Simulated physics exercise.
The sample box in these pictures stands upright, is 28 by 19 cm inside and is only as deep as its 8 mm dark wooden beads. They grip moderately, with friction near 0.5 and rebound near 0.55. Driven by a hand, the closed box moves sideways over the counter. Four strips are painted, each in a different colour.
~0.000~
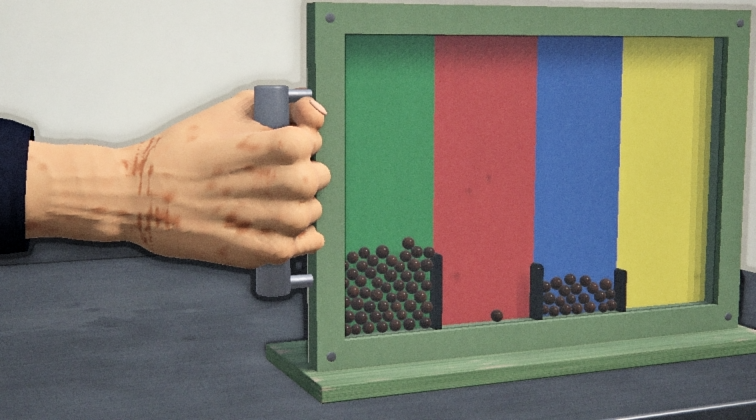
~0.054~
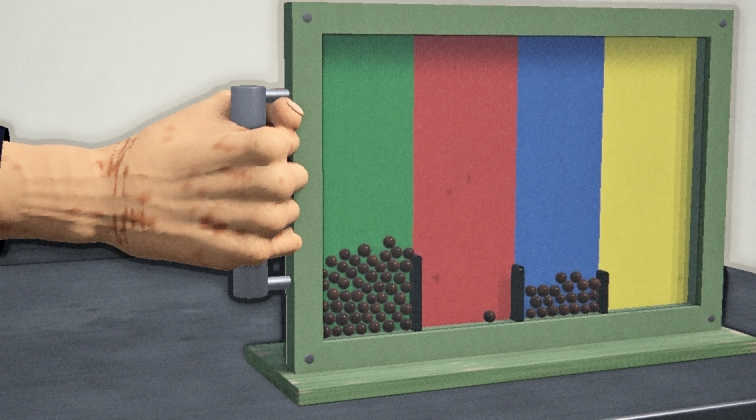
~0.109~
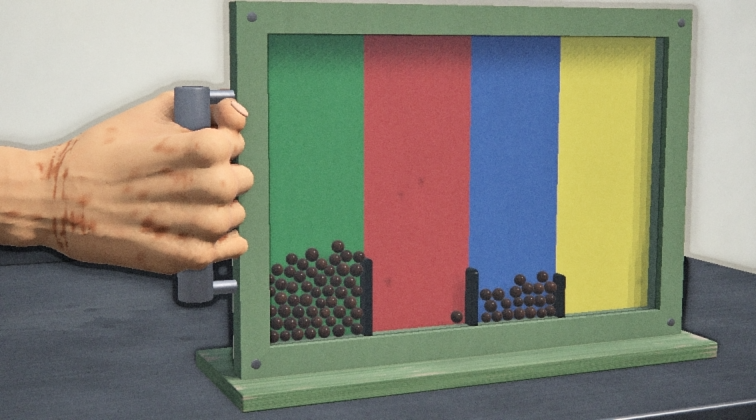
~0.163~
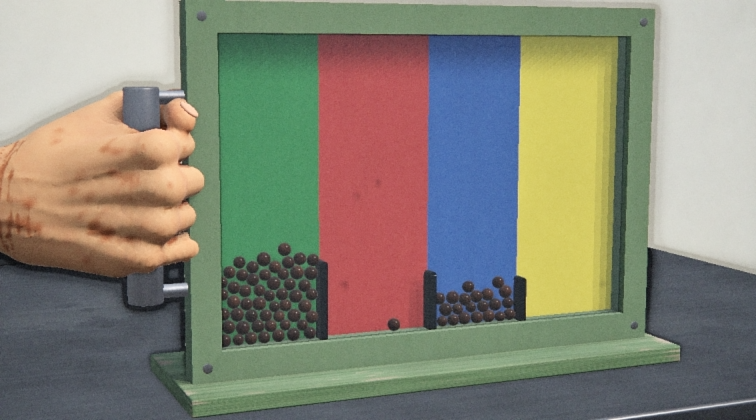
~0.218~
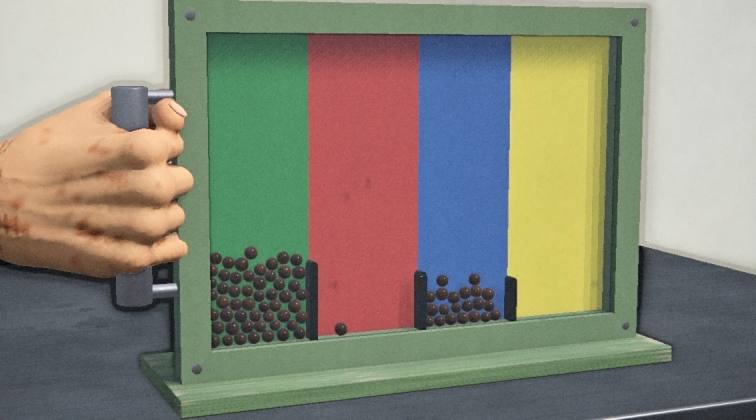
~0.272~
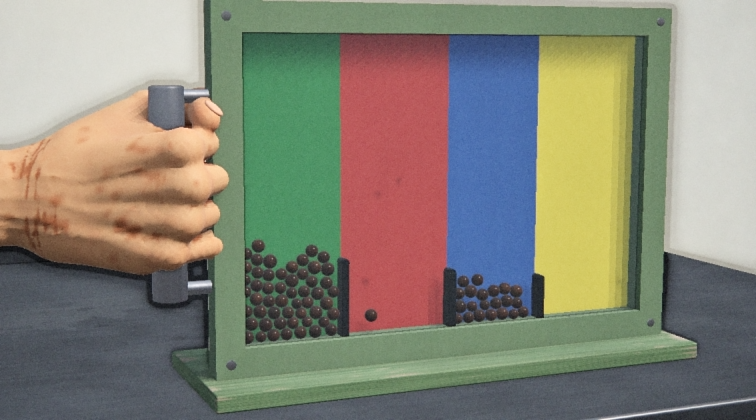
A hand gripping a green-framed box of dark beads slides it left along a dark counter, then back a little right.
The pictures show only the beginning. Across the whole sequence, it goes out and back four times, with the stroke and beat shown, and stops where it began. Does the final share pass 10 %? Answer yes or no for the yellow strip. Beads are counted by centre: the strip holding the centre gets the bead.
Yellow no.
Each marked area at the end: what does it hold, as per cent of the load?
Final shares - red strip: 5; blue strip: 25; green strip: 70; yellow strip: 0.
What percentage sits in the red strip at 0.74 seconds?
It works out at about 5 percent.
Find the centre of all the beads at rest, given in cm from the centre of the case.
It lies close to 6 centimetres left and 7 centimetres below.
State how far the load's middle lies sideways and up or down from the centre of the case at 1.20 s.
About 7 cm left and 7 cm below.
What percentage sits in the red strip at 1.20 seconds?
Share: Near 5 %.
After 0.74 s, it is 2 cm to the left; the beads' middle is 7 cm left of and 7 cm below the centre; red 5 %, blue 30 %, green 70 %.
After 1.20 s, it is at its start; the beads' middle is 7 cm left of and 7 cm below the centre; red 5 %, blue 30 %, green 70 %.
After 1.60 s, it is at its start; the beads' middle is 7 cm left of and 7 cm below the centre; red 5 %, blue 25 %, green 70 %.
All still by 2.3 s, it is at its start; red 5 %, blue 25 %, green 70 %, yellow 0 %.
